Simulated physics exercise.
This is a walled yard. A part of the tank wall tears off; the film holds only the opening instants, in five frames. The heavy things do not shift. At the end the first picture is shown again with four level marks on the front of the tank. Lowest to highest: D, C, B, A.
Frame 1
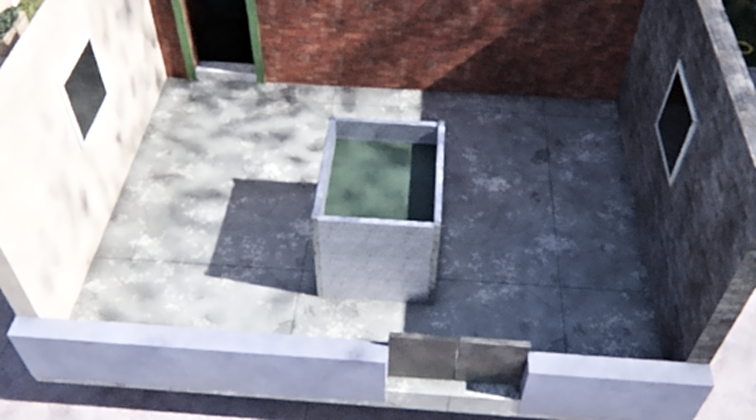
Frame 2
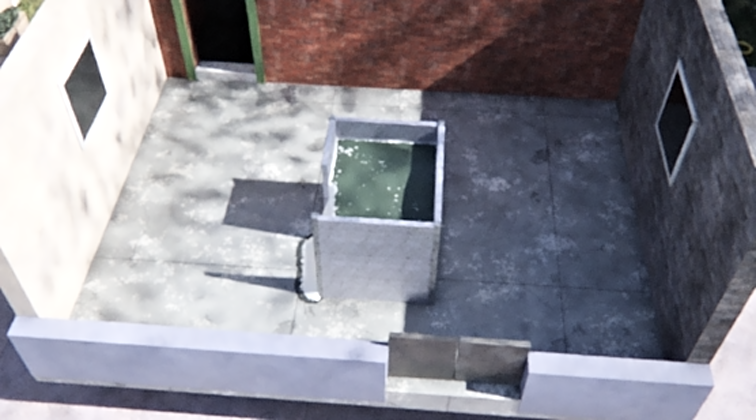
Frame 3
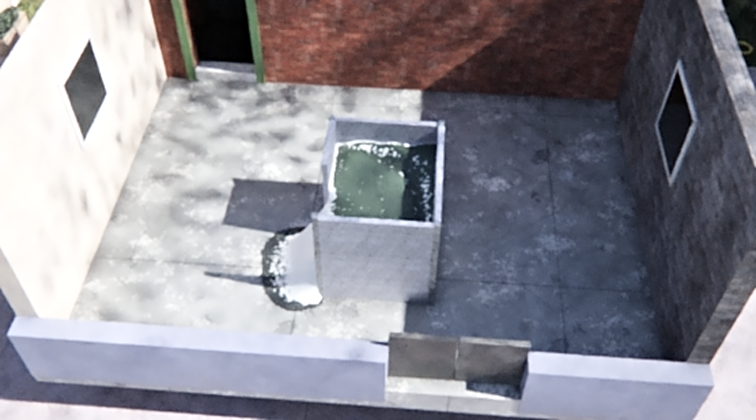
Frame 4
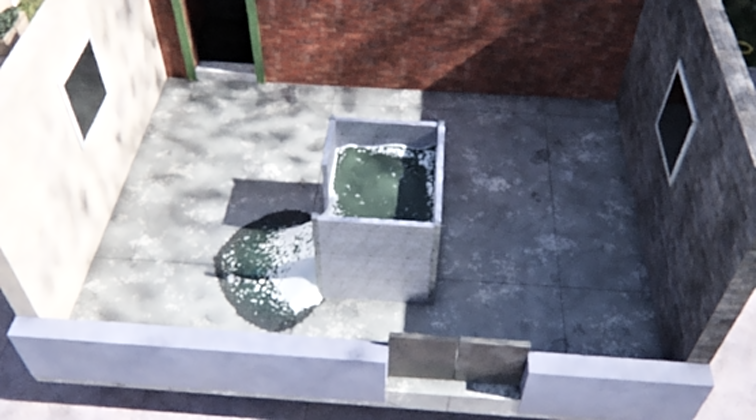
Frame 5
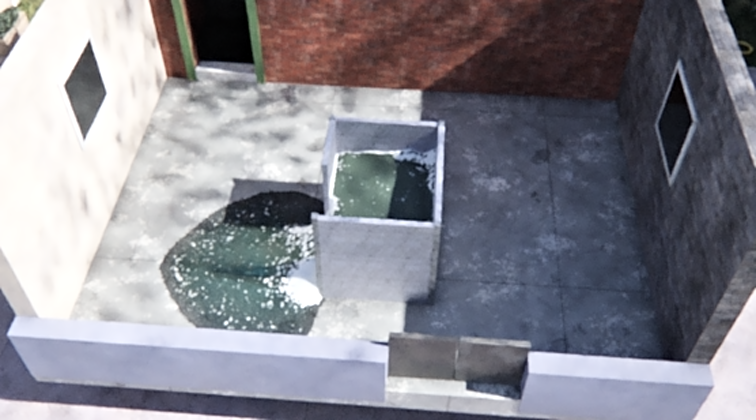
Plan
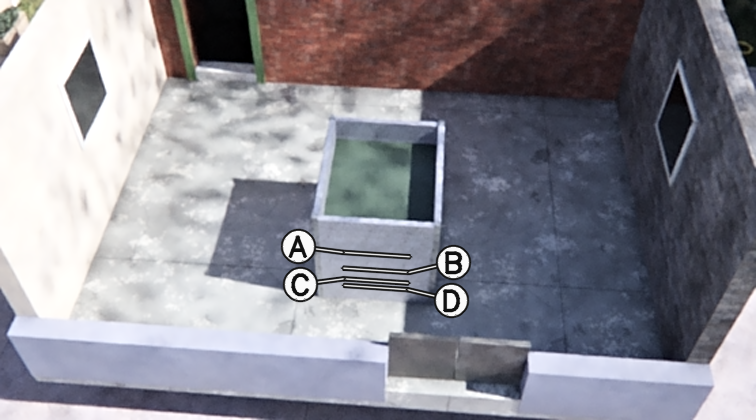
A walled yard holds a tank of green water, which pours out its left side and spreads across the ground.
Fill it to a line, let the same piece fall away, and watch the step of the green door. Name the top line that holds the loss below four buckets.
Go for A.
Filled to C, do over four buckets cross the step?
No, not at all.
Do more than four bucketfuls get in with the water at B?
No.
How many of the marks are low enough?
All of the four.
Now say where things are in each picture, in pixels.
Water in the tank at rest, its middle at (382, 187); foot of the green doorway at (227, 81); shut gate at (458, 344), in the first frame.
In the second frame, 1 % of the ground under water, visible out to (315, 299).
In the third frame, 2 % of the ground under water, visible out to (274, 243).
In the fourth frame, 6 % of the ground under water, visible out to (228, 248).
In the fifth frame, 11 % of the ground under water, visible out to (170, 272).
In white, A at (376, 254); B at (376, 270); C at (375, 280); D at (375, 287); from the bottom up D, C, B, A.
For line A, a bucket or two gets in.
For line B, nothing gets over.
For line C, nothing gets over.
For line D, nothing gets over.
